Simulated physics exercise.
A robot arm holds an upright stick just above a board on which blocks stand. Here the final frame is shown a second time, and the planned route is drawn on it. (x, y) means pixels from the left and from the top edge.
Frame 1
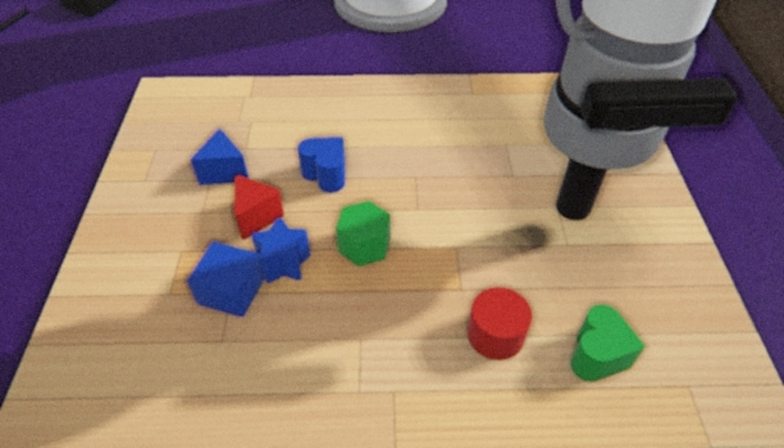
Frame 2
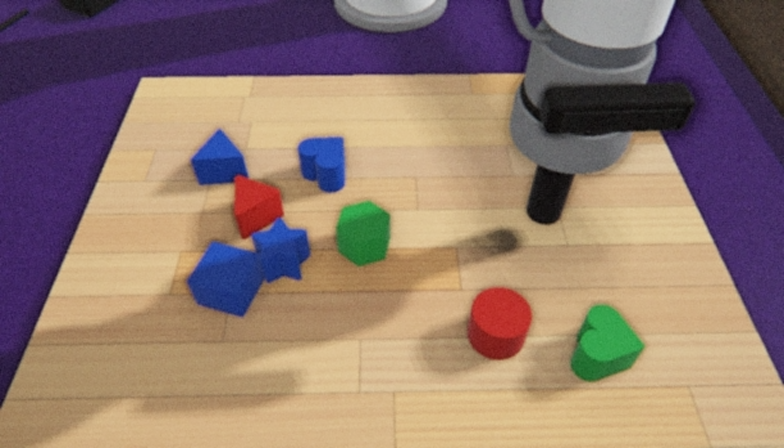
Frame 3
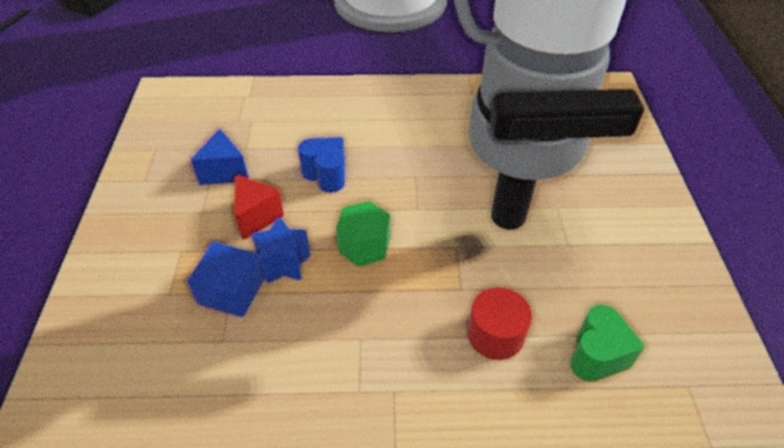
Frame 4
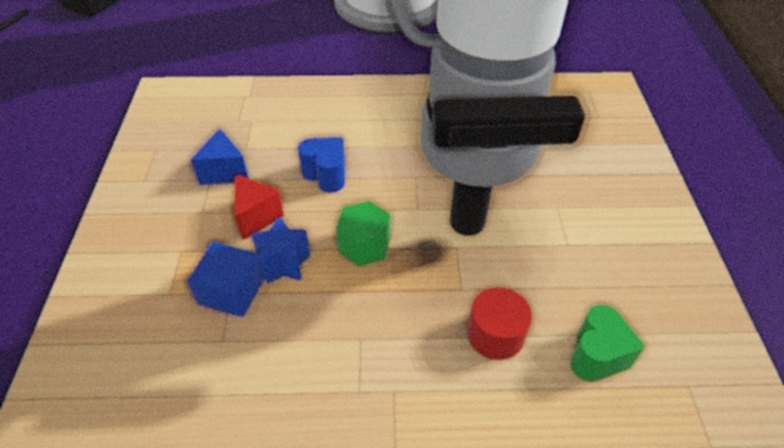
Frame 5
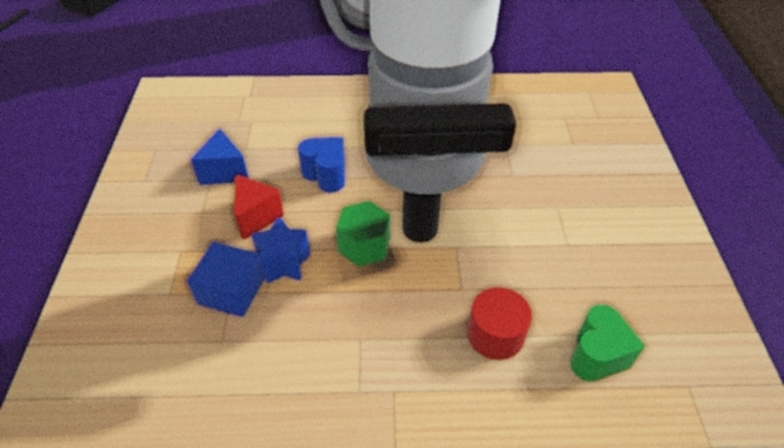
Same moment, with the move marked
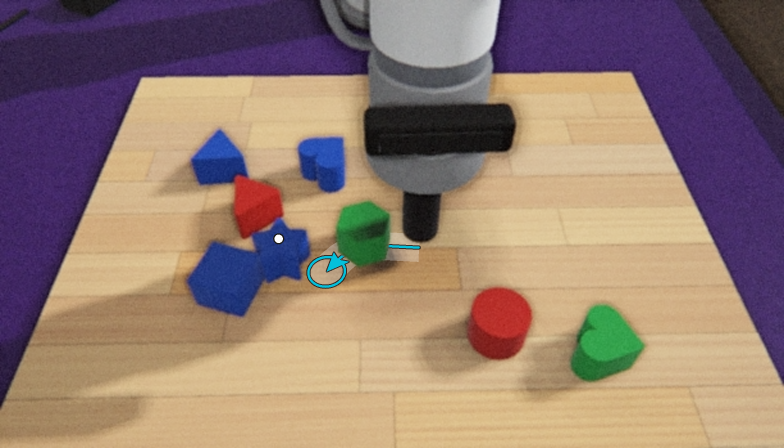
A grey robot arm with a black stick pointing down stands over the right side of a pale wooden board on a purple surface, seen from above at an angle. Blue blocks and a red one cluster at left, a green block sits near the middle, and a red cylinder and green heart lie lower right. The arm glides steadily left toward the green block, while the blocks and view stay still.
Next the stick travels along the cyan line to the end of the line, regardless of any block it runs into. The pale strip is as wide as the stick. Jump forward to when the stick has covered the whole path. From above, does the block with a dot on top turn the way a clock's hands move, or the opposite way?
It twists against the clock when seen from above.
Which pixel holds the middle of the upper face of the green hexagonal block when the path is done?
The point I'd pick in the picture is (305, 212).
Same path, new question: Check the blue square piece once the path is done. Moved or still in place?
The block you're asking about stays where it is.
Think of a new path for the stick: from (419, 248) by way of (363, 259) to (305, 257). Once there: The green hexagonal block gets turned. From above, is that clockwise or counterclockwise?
Seen from above, its turn is clockwise.
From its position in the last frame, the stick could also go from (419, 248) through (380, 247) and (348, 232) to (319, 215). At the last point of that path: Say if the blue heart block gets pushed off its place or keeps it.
At the end of the path, it will still be in place.
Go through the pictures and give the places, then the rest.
The first frame shows stick's lower end (572, 209); blue square piece (223, 267); blue star-shaped block (279, 239); green hexagonal block (363, 220).
The second frame shows stick (543, 214); blocks still.
The third frame shows stick (508, 218); blocks still.
The fourth frame shows stick (467, 224); blocks still.
The fifth frame shows stick (420, 231); blue square piece (223, 267); blue star-shaped block (279, 239); green hexagonal block (363, 220).
Drawn move, from (419, 248) over (385, 246) and (351, 251) to (327, 272); the dot is on the blue star-shaped block.
On the path given first. Halfway along, stick (366, 230); blue star-shaped block (272, 240), turned 20° anticlockwise; green hexagonal block (323, 218).
At the end, stick (324, 255); blue square piece still; blue star-shaped block (265, 235), turned 45° anticlockwise; green hexagonal block (305, 212), turned 25° clockwise.
